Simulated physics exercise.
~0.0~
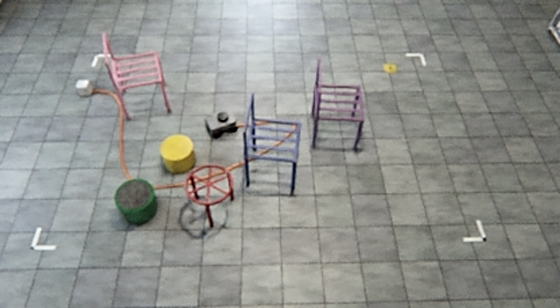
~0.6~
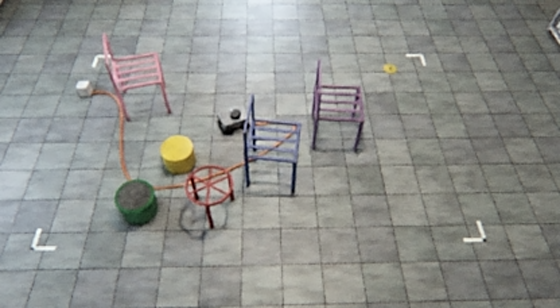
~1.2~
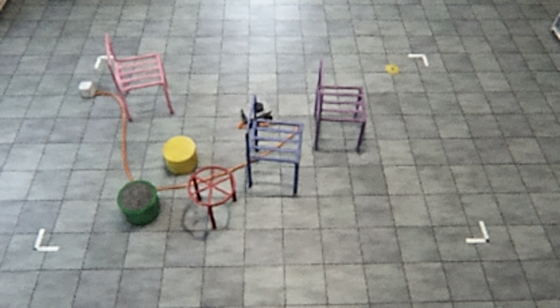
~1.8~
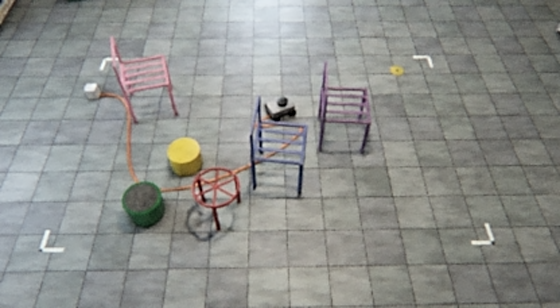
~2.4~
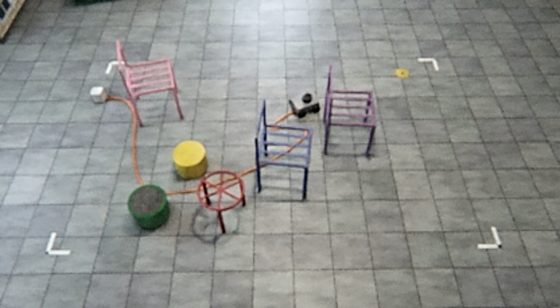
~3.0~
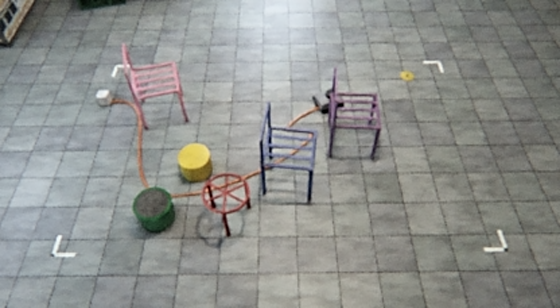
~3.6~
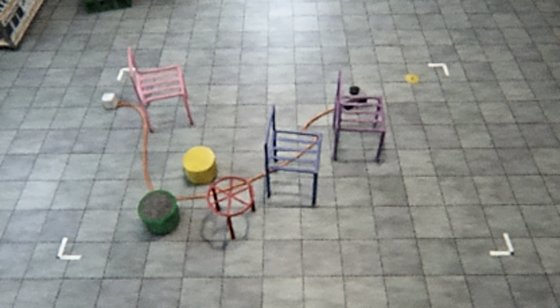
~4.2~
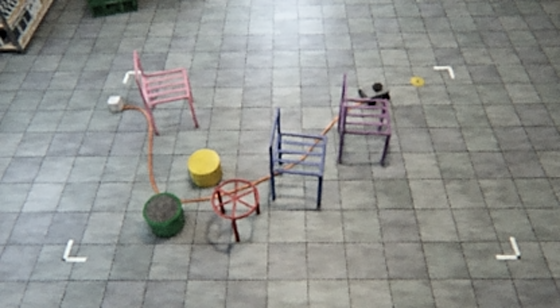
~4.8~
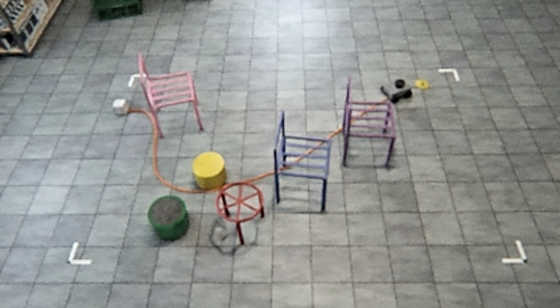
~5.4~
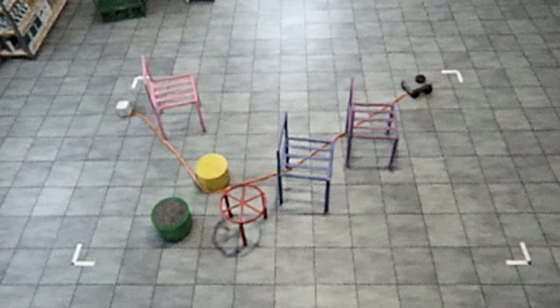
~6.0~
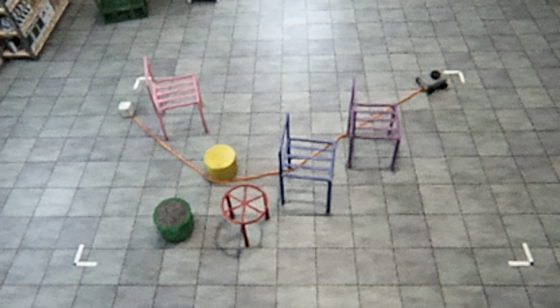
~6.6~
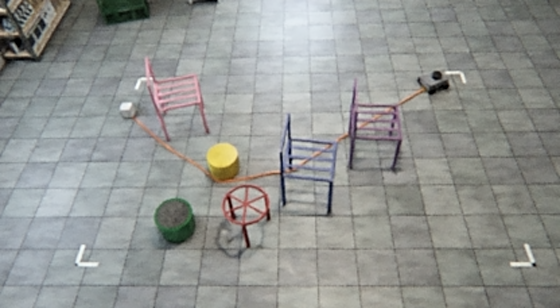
A small dark cart trails an orange lead across a grey tiled floor, seen from high above, with the lead's far end held at a white block on the left. Pink, blue and purple chairs, a red stool, a yellow tub and a green pot stand around it. The cart rolls slowly right, passing behind the blue chair and then the purple one, drawing the lead out behind it. The line lifts away from the green pot and tightens against the yellow tub, which shifts slightly toward the upper right. The cart stops near the upper-right corner mark, with everything still upright.
